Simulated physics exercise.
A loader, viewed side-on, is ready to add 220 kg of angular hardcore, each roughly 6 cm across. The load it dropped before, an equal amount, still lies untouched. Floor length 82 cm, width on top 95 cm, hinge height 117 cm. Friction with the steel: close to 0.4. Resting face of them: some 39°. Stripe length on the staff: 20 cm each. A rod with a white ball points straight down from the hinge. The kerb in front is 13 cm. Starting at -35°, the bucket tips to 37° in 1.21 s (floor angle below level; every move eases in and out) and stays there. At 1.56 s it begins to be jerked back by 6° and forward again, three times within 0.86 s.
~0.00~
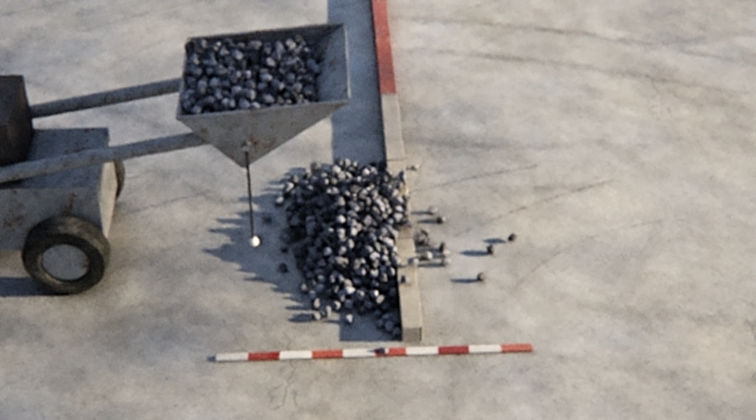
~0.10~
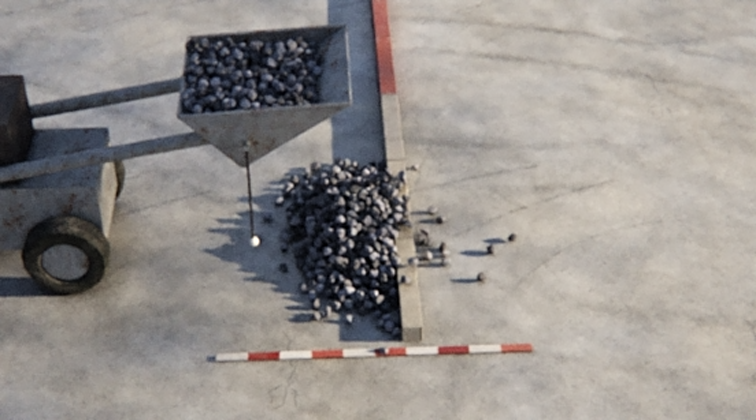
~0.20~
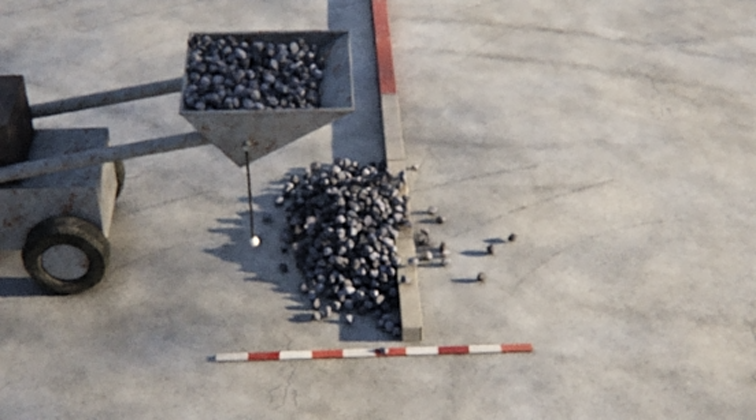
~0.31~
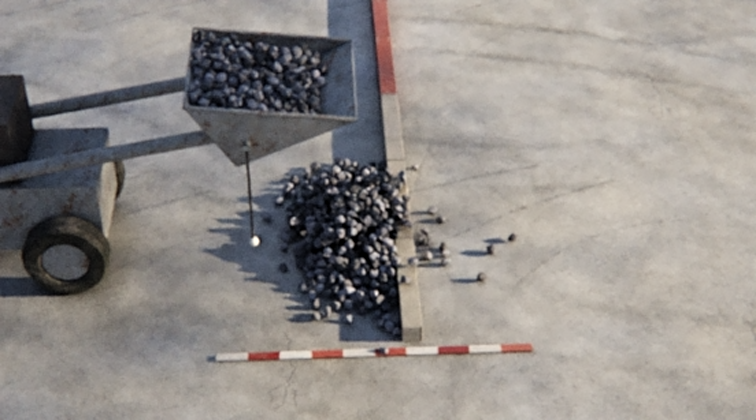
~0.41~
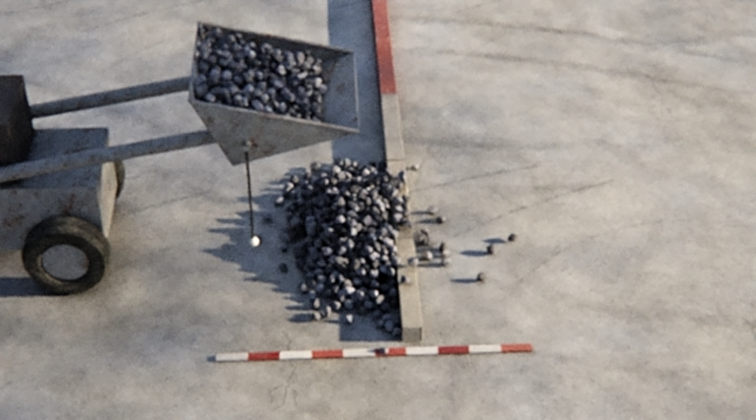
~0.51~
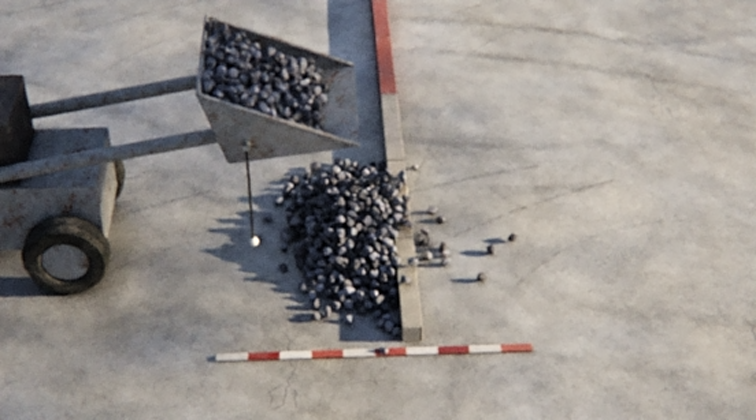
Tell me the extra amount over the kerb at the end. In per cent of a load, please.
45 per cent.
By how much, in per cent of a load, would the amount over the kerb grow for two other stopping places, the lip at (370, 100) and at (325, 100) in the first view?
First place: Roughly 65 %; second place: Roughly 20 %.
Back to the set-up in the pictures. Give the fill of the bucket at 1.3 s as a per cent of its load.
Held: Around 80 % of the load.
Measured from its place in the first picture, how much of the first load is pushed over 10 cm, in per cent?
Some 5 percent, give or take.
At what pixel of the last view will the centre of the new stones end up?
I'd say close to (398, 224).
After 0.9 s the floor is at 26°; in per cent of one load, 100 in the bucket, 98 on this side of the kerb, 2 over the kerb; the foremost stones are at (461, 244).
After 1.3 s the floor is at 37°; in per cent of one load, 78 in the bucket, 120 on this side of the kerb, 2 over the kerb; the foremost stones are at (461, 244).
After 2.9 s the floor is at 37°; in per cent of one load, 0 in the bucket, 154 on this side of the kerb, 46 over the kerb; the foremost stones are at (520, 232).
After 5.3 s the floor is at 37°; in per cent of one load, 0 in the bucket, 153 on this side of the kerb, 47 over the kerb; the foremost stones are at (520, 231). Net gain over the kerb, 45.
